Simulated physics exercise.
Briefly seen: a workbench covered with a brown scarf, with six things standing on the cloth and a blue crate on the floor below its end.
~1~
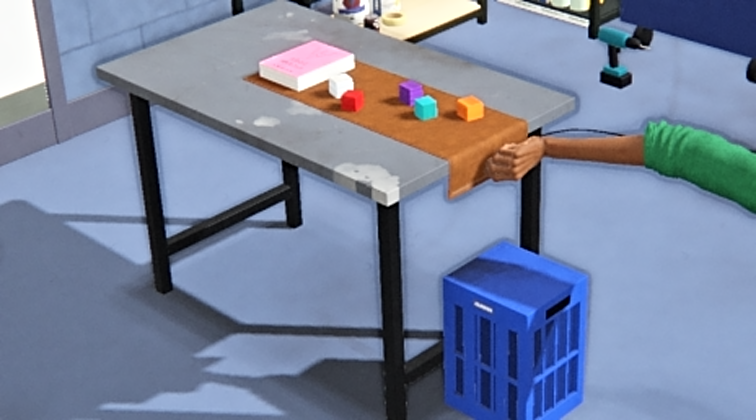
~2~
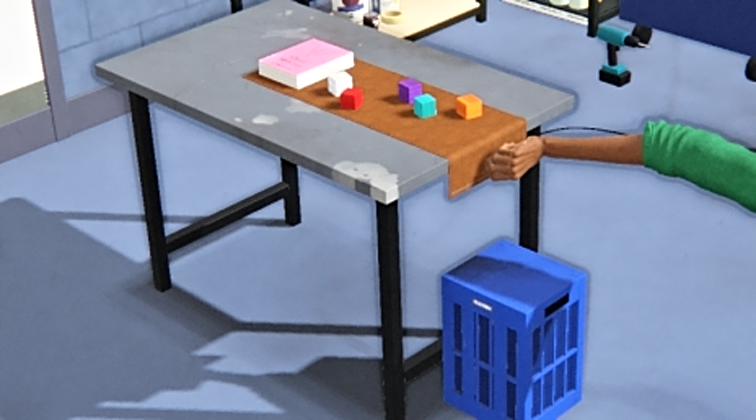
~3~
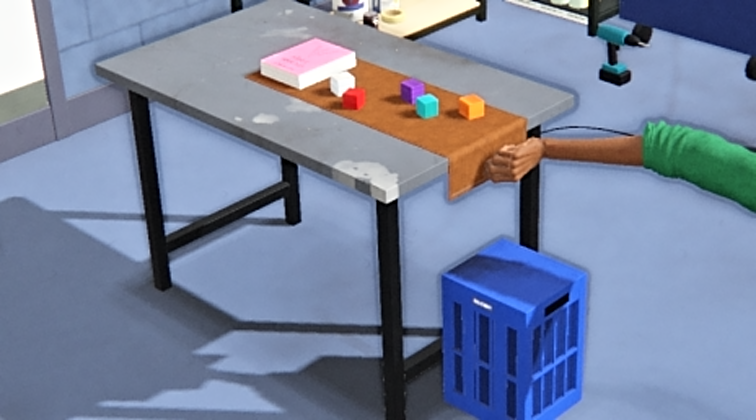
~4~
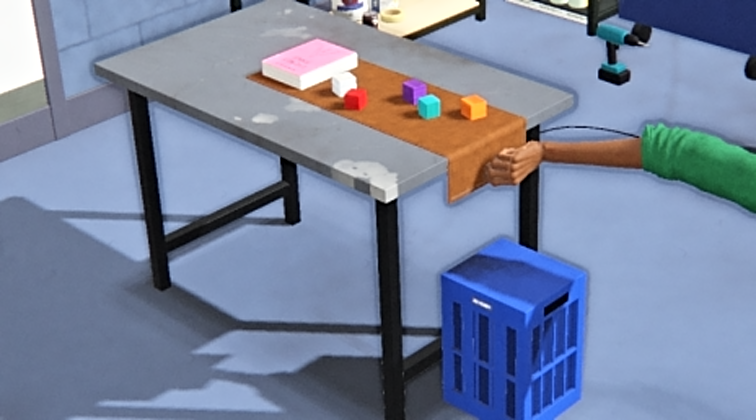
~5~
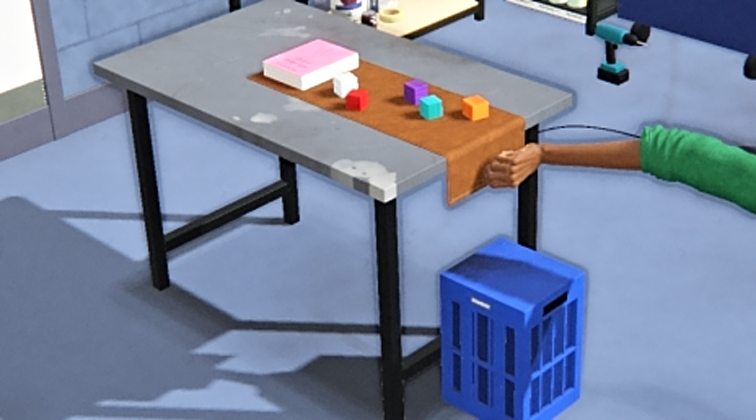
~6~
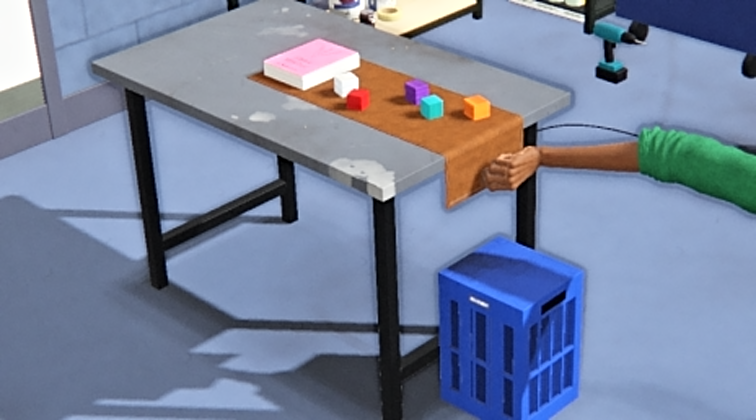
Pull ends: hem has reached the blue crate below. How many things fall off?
Two items leave the top.
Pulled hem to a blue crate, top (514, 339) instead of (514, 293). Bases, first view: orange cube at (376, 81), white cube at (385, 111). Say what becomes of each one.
Result - the orange cube stays put, and the white cube comes off.
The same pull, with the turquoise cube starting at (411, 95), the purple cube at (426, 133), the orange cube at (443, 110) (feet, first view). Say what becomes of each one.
Turquoise cube: Still up. Purple cube: Gone off. Orange cube: Gone off.
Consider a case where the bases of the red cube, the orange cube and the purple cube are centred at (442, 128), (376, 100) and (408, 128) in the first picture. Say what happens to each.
The red cube ends up off, the orange cube stays put, the purple cube ends up off.
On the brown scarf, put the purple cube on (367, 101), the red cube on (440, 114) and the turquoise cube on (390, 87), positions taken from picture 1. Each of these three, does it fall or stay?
Looks like the purple cube hangs in there, the red cube ends up down, and the turquoise cube hangs in there.
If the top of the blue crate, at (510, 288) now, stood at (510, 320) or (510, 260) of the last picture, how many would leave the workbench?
The count: 3 and 1.
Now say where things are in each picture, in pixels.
In the first frame, hem (449, 199); orange cube (470, 101); turquoise cube (425, 100); purple cube (411, 85); red cube (352, 93); white cube (340, 78); top of the crate (514, 293).
In the second frame, hem (449, 199); orange cube (469, 99).
In the third frame, hem (449, 201); turquoise cube (427, 99).
In the fourth frame, hem (448, 203); purple cube (414, 84); top of the crate (512, 290).
In the fifth frame, hem (448, 207); red cube (356, 92).
In the sixth frame, hem (447, 209); orange cube (476, 100); turquoise cube (431, 100); purple cube (416, 84); red cube (357, 92); white cube (346, 77).
A little later, hem near (487, 239); orange cube gone.
Next, hem on the crate; orange cube and turquoise cube gone.
When it is over, hem on the crate; orange cube and turquoise cube gone. It carries off two.
